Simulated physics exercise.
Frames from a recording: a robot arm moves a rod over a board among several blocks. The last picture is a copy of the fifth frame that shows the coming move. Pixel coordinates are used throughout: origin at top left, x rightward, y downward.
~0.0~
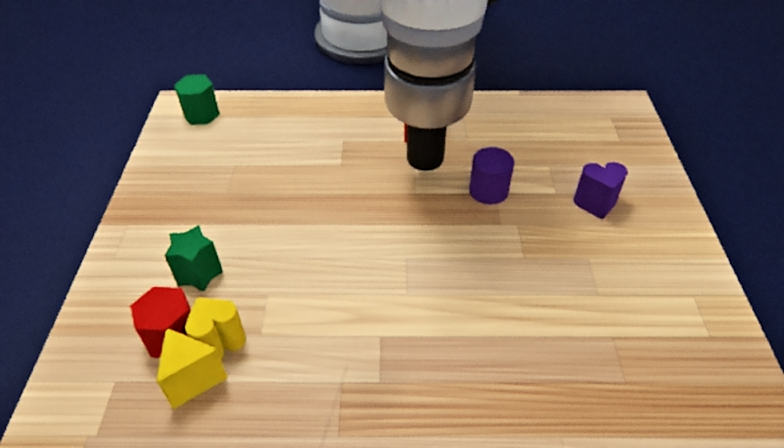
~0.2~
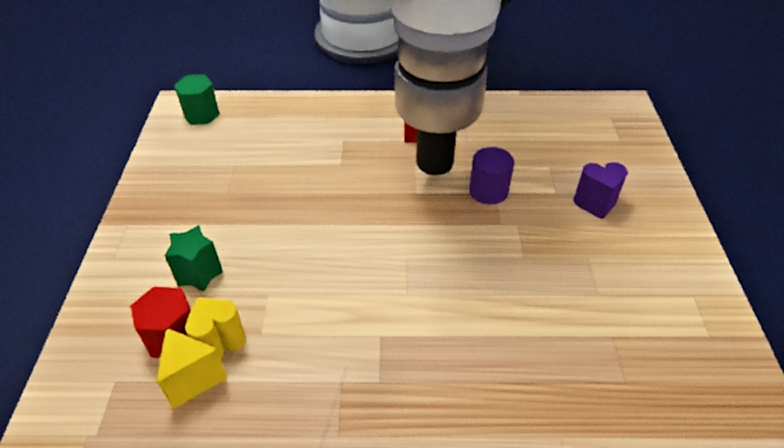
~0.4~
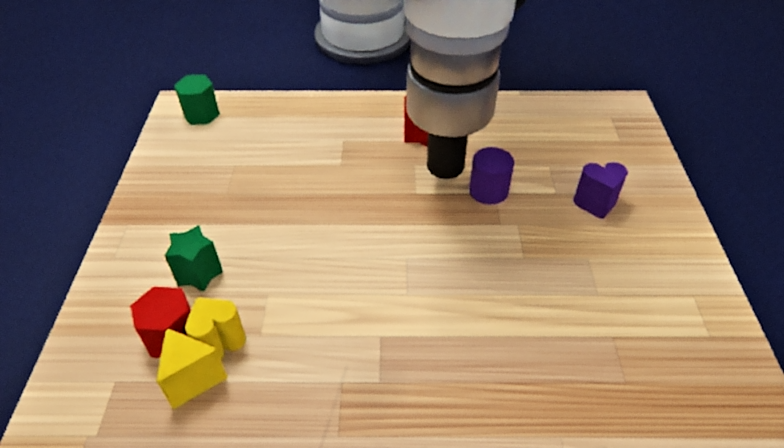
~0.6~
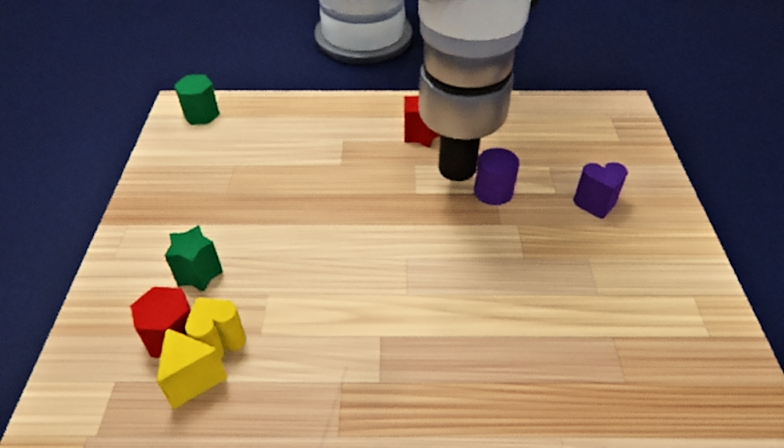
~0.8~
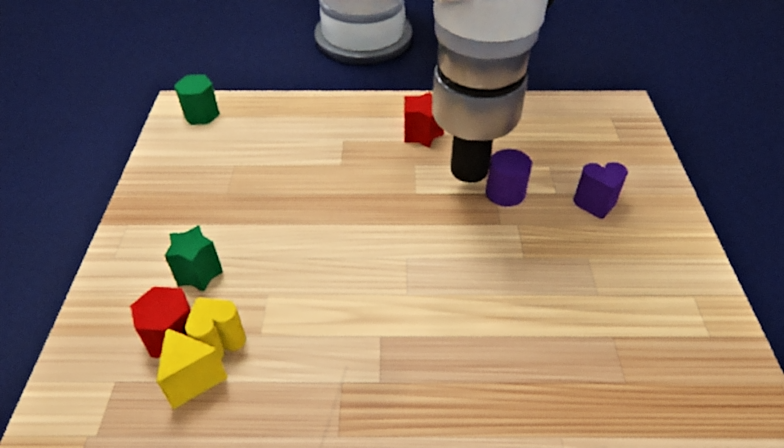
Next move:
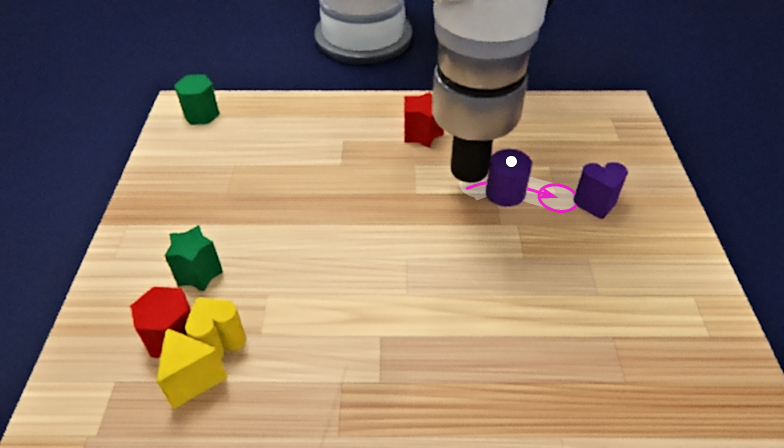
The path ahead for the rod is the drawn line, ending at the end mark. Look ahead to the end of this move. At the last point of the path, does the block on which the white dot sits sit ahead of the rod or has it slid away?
The block stays ahead.
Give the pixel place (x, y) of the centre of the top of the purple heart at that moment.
For the centre of its top, I'd go with (651, 182).
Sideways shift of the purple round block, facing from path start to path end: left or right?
So, looking from the first point of the path to the last, the purple round block moves rightwards.
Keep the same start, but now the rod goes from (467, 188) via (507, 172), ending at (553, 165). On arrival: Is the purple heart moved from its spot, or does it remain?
Same place.
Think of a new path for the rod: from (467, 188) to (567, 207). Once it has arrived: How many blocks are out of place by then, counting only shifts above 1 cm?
I think two will be displaced.
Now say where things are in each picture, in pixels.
In the first frame, lower end of the rod (425, 160), tops of blocks, red star-shaped block hidden, purple round block (494, 160), purple heart (607, 172).
In the second frame, rod (435, 164), blocks as before.
In the third frame, rod (445, 168), blocks as before.
In the fourth frame, rod (457, 170), purple round block (499, 160).
In the fifth frame, rod (469, 172), red star-shaped block (423, 103), purple round block (511, 161), purple heart (607, 172).
The drawn path runs from (467, 188) over (496, 182) and (527, 189) to (558, 198); the dot is on the purple round block.
On the path given first. Halfway along, rod (516, 168); purple round block (557, 167).
At the end, rod (563, 181); red star-shaped block not moved; purple round block (606, 183); purple heart (651, 182), turned 30° anticlockwise.
